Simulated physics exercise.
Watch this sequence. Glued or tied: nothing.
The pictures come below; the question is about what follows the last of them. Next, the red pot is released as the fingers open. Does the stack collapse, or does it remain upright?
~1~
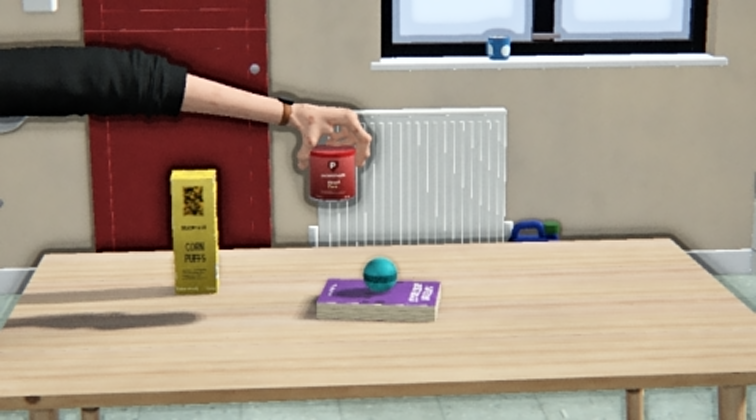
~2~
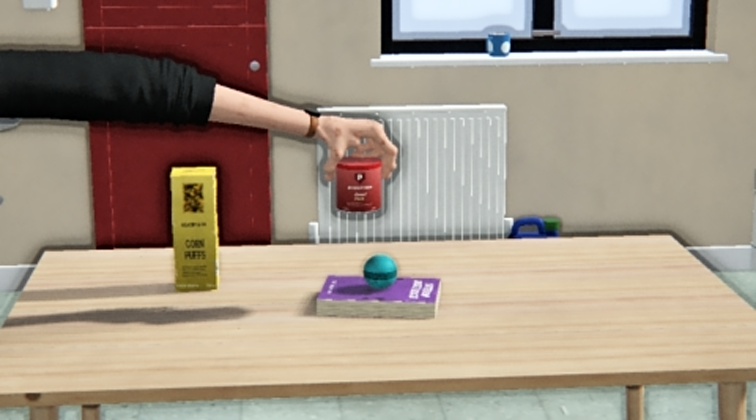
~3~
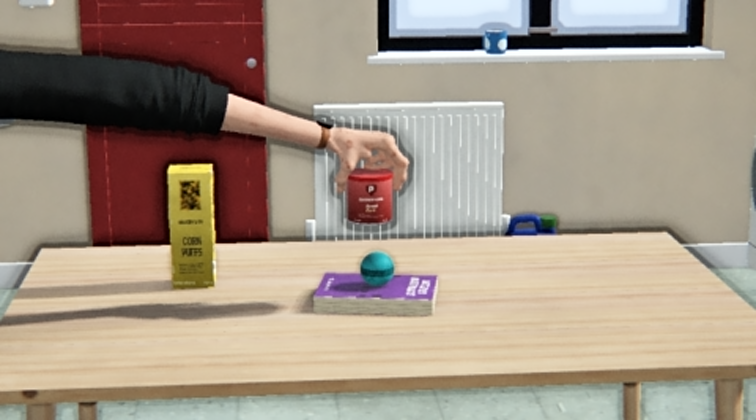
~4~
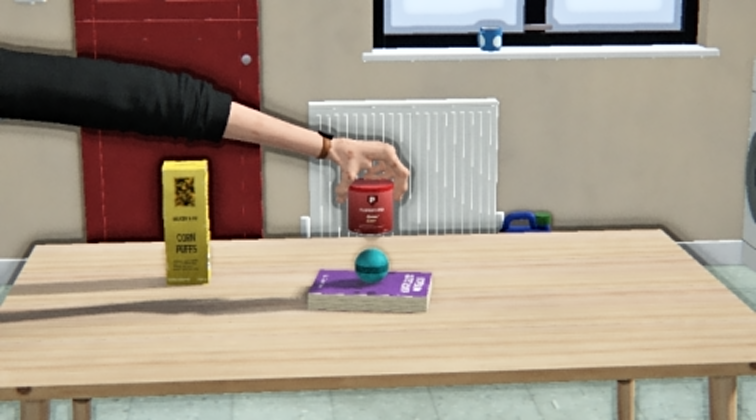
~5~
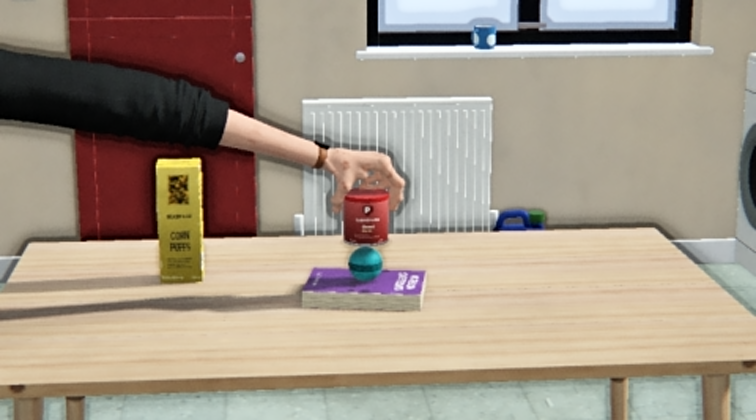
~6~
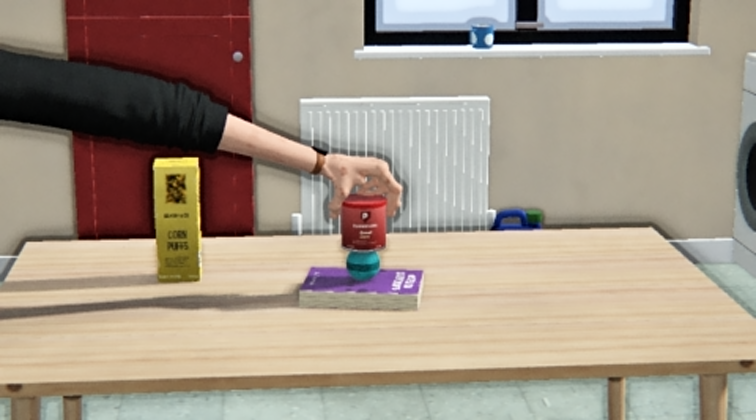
It collapses.
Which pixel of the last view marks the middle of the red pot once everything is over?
It ends near (475, 270).
Then, 0.80 s on from there, red pot now fallen; turquoise ball shifted a little.
Then, 1.00 s on from there, turquoise ball shifted a little.
In the end, fallen, red pot; the other 3 unmoved. At the end, from the last picture's camera, red pot near (475, 270). The pile loses its balance.
